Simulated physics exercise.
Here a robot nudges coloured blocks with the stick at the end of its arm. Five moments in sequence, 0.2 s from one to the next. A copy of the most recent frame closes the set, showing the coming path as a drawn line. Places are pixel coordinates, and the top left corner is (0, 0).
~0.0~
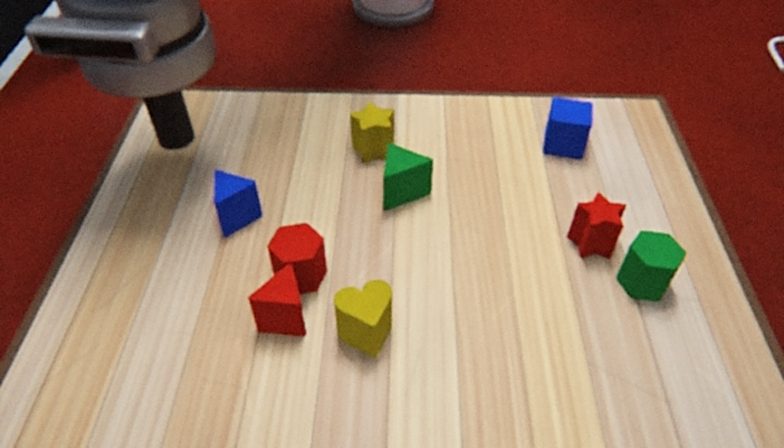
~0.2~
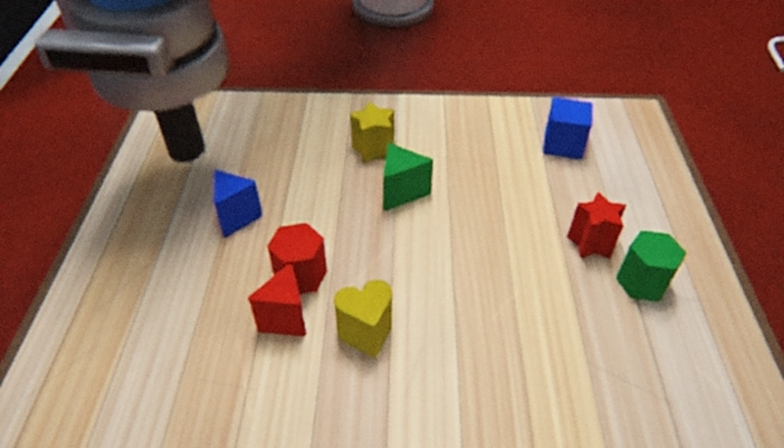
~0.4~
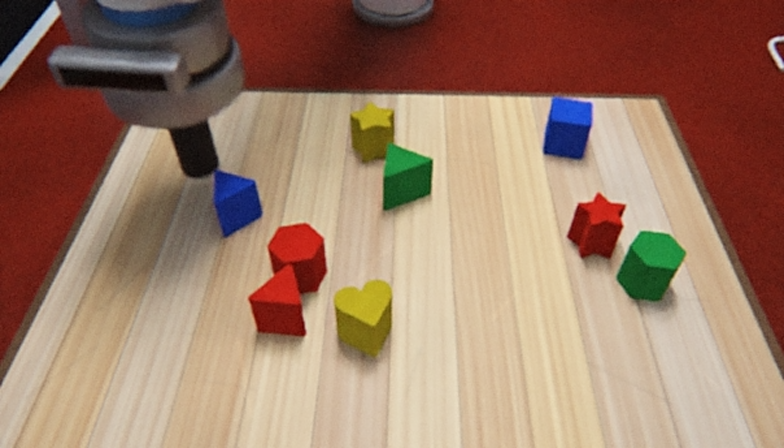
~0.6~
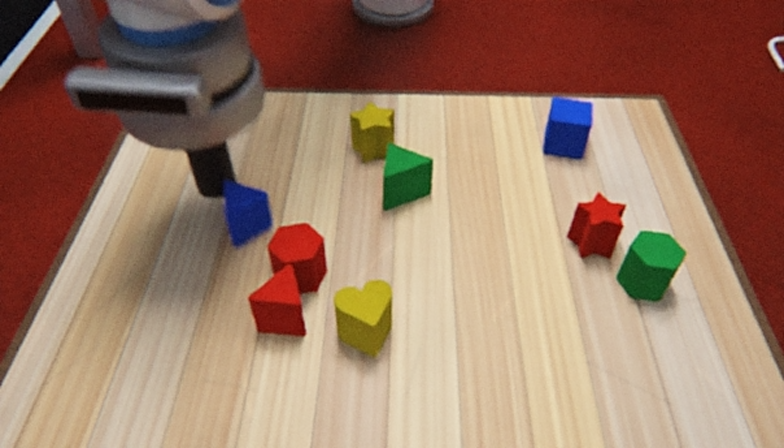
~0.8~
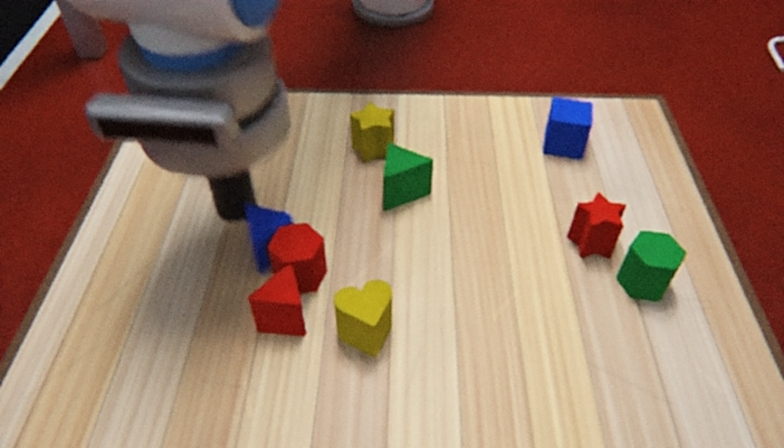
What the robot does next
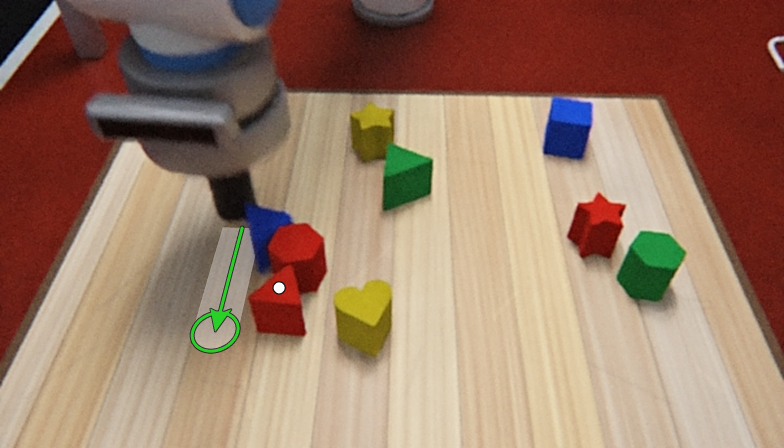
A grey robot arm with a dark stick at its tip hangs over the upper left of a pale wooden board on red cloth, seen from above at an angle by a still camera. Red, blue, green and yellow blocks sit scattered across the board. The stick moves down and right, meets the blue triangular block and pushes it a short way beside the red hexagon.
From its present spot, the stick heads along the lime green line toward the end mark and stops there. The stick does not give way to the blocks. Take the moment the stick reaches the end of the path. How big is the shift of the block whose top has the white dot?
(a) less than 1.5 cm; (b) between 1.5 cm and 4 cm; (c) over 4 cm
Answer: A.
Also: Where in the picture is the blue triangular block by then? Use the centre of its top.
My best guess is (260, 262).
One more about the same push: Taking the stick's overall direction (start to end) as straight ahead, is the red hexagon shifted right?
I believe not.
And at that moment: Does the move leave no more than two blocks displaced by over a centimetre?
Final answer: Yes.
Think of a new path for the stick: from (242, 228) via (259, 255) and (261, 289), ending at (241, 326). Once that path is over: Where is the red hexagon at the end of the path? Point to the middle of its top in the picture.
The middle of the upper face of the red hexagon will lie at about (347, 263) in the picture.
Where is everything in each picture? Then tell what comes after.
The first picture shows stick's lower end (177, 139); blue triangular block (229, 184); red triangular block (279, 288); red hexagon (295, 241).
The second picture shows stick (187, 151); blocks still.
The third picture shows stick (201, 167); blocks still.
The fourth picture shows stick (217, 186); blue triangular block (239, 195).
The fifth picture shows stick (237, 209); blue triangular block (263, 219); red triangular block (279, 288); red hexagon (295, 241).
Drawn move, straight from (242, 228) to (215, 331); the dot is on the red triangular block.
On the path given first. One third of the way, stick (228, 241); blue triangular block (269, 239), turned 35° anticlockwise; red triangular block (283, 291), turned 25° clockwise; red hexagon (309, 248), turned 15° anticlockwise.
Two thirds of the way, stick (219, 275); blue triangular block (262, 258), turned 80° anticlockwise; red triangular block (283, 292), turned 25° clockwise; red hexagon (313, 251), turned 30° anticlockwise.
At the end, stick (208, 313); blue triangular block (260, 262), turned 90° anticlockwise; red triangular block (283, 292), turned 25° clockwise; red hexagon (313, 251), turned 30° anticlockwise.
